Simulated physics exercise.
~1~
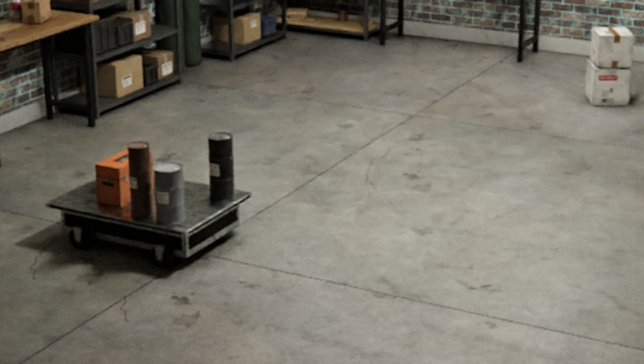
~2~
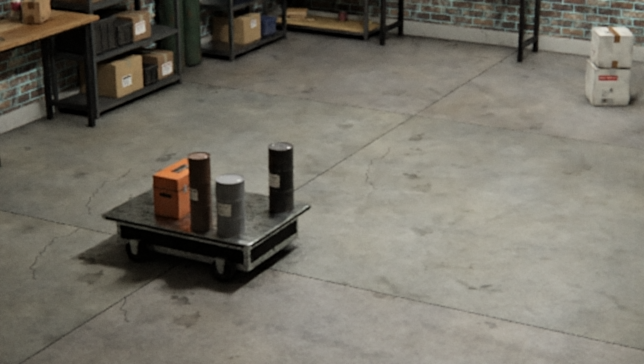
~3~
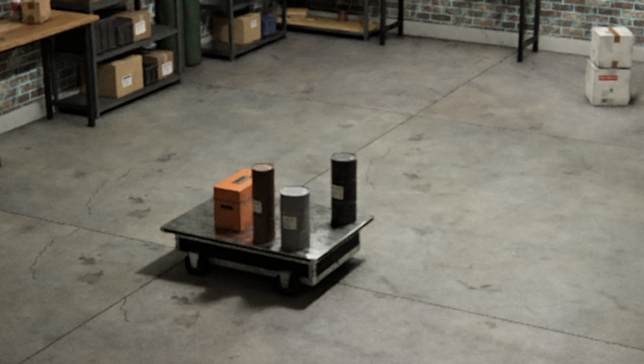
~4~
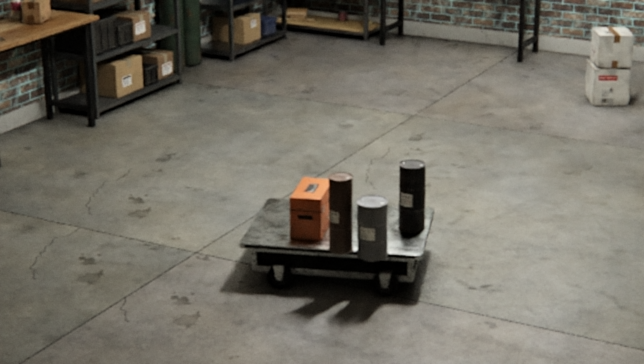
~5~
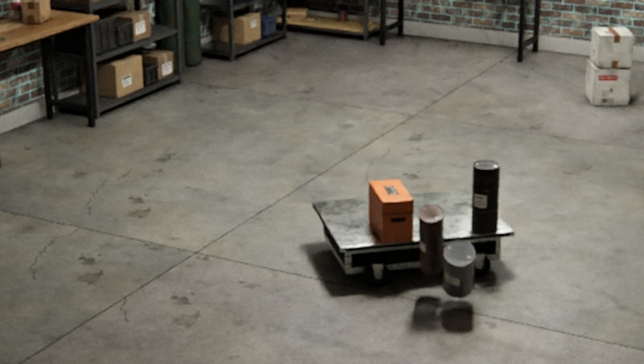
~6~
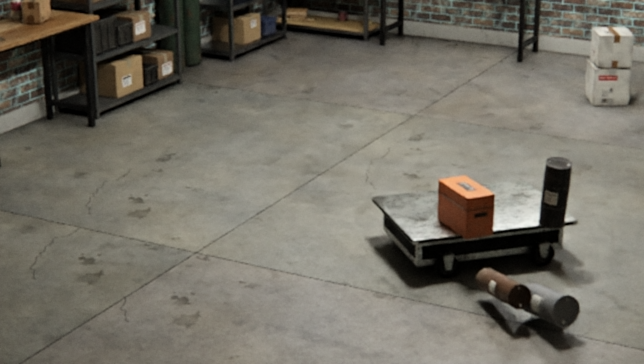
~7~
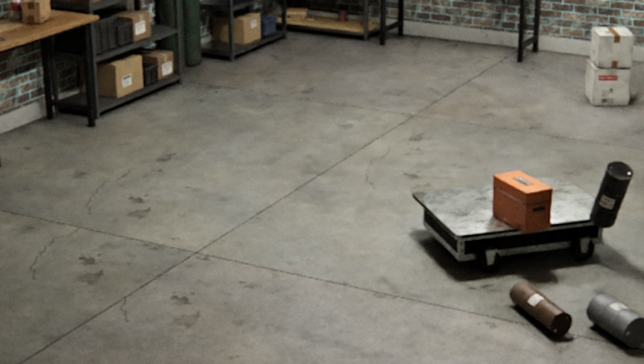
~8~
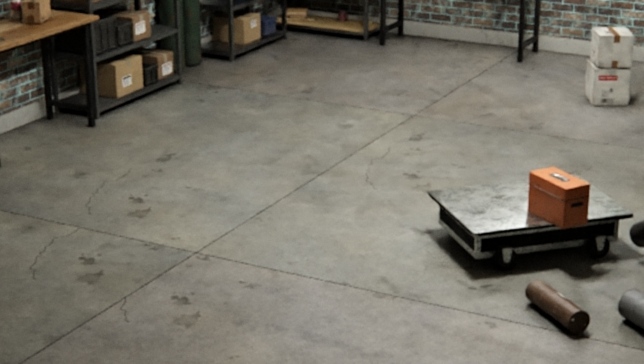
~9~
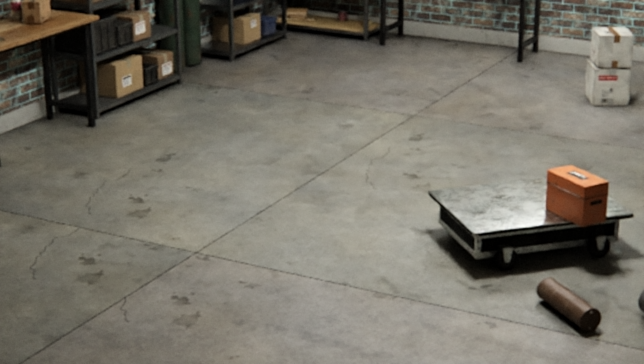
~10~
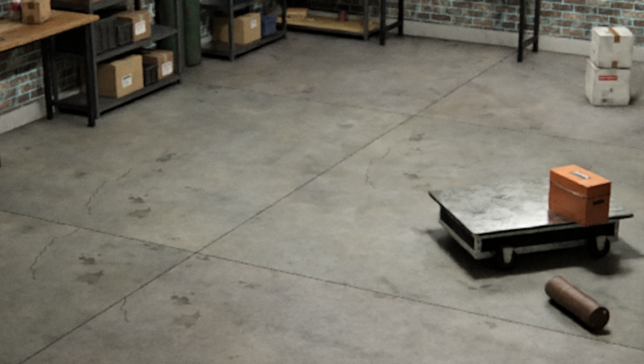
Warehouse floor with a flat cart rolling right and turning, spilling brown, grey and black canisters, then stopping with an orange toolbox aboard.
